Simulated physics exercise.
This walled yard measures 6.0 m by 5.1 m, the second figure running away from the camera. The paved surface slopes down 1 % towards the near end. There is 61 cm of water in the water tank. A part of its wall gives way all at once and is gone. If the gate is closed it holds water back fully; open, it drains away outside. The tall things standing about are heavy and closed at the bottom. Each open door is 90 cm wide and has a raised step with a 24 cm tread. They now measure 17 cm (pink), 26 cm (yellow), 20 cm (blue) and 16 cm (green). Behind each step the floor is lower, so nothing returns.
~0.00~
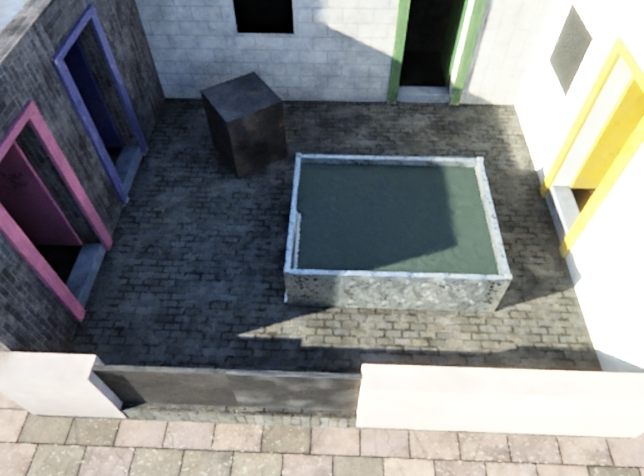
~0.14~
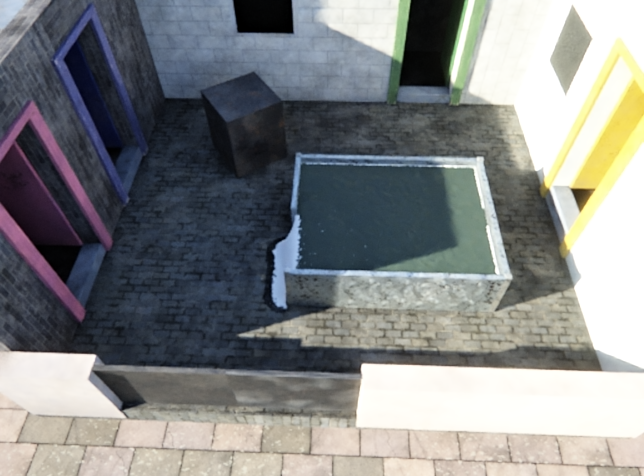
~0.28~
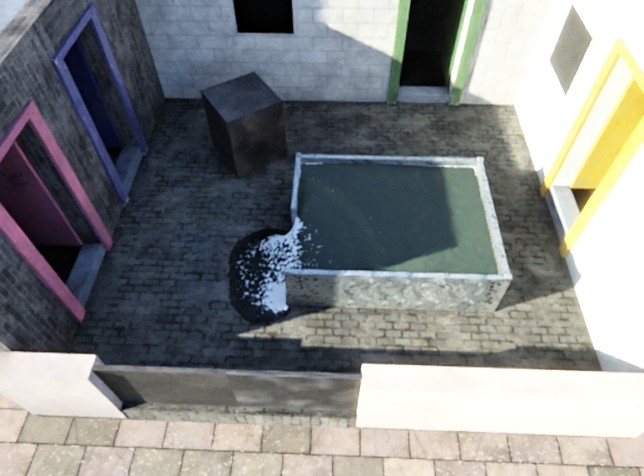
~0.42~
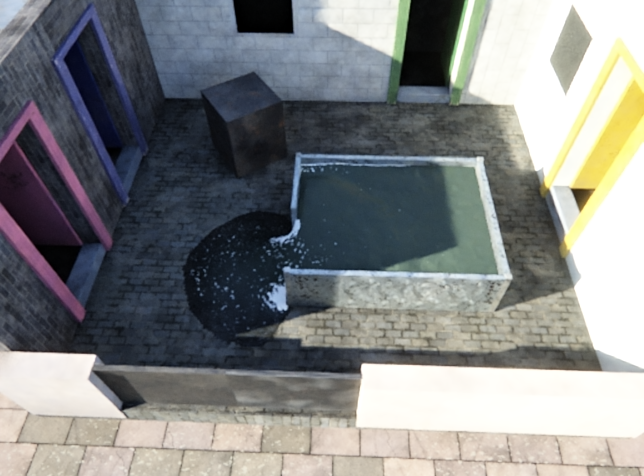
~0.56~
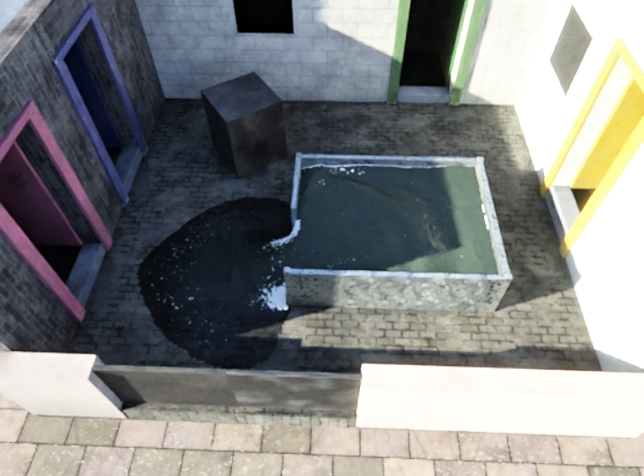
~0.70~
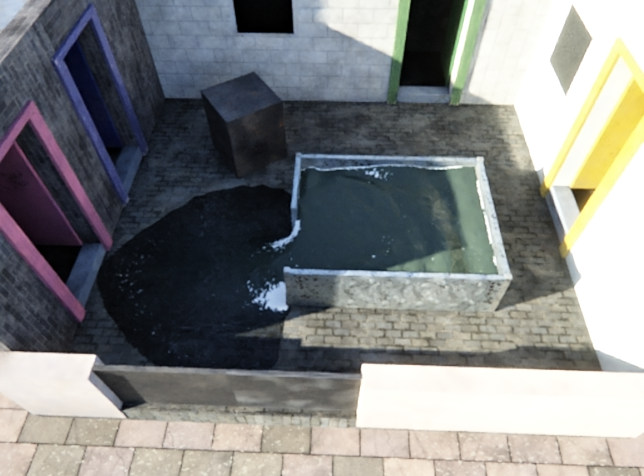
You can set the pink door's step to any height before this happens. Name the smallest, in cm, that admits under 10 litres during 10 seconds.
Close to 27 cm is just enough.
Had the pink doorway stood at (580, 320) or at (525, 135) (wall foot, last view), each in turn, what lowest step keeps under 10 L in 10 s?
About 8.5 and 8.0 cm.
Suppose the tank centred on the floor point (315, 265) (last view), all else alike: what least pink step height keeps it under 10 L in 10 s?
Some 35 cm.
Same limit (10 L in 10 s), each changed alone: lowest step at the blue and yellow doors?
Roughly 12.0 cm at blue and 6.5 cm at yellow.
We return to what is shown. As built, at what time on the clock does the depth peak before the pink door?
At about 2.4 s.
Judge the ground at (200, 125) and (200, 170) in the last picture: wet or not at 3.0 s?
In turn: Wet, flooded.
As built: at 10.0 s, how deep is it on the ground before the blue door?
Some 12.0 cm.
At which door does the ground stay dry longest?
It is the yellow one.
After 1.4 s water covers 25 % of the floor, deepest (46 cm) near (56, 385); 27 cm at the pink door, 12 litres in over its 17 cm step.
After 3.0 s water covers 35 % of the floor, deepest (28 cm) near (99, 274); 27 cm at the pink door, 99 litres in over its 17 cm step.
After 10.0 s water covers 95 % of the floor, deepest (14 cm) near (542, 287); 12 cm at the pink door, 132 litres in over its 17 cm step.
At the pink door as built, the water arrived by 0.8 s and peaked near 31 cm at 2.4 s.
Run again over the same 10 s with other heights there, 45 litres in over 22.5 cm, 3 litres over 30 cm. The limit of 10 litres is kept from about 27 cm up.
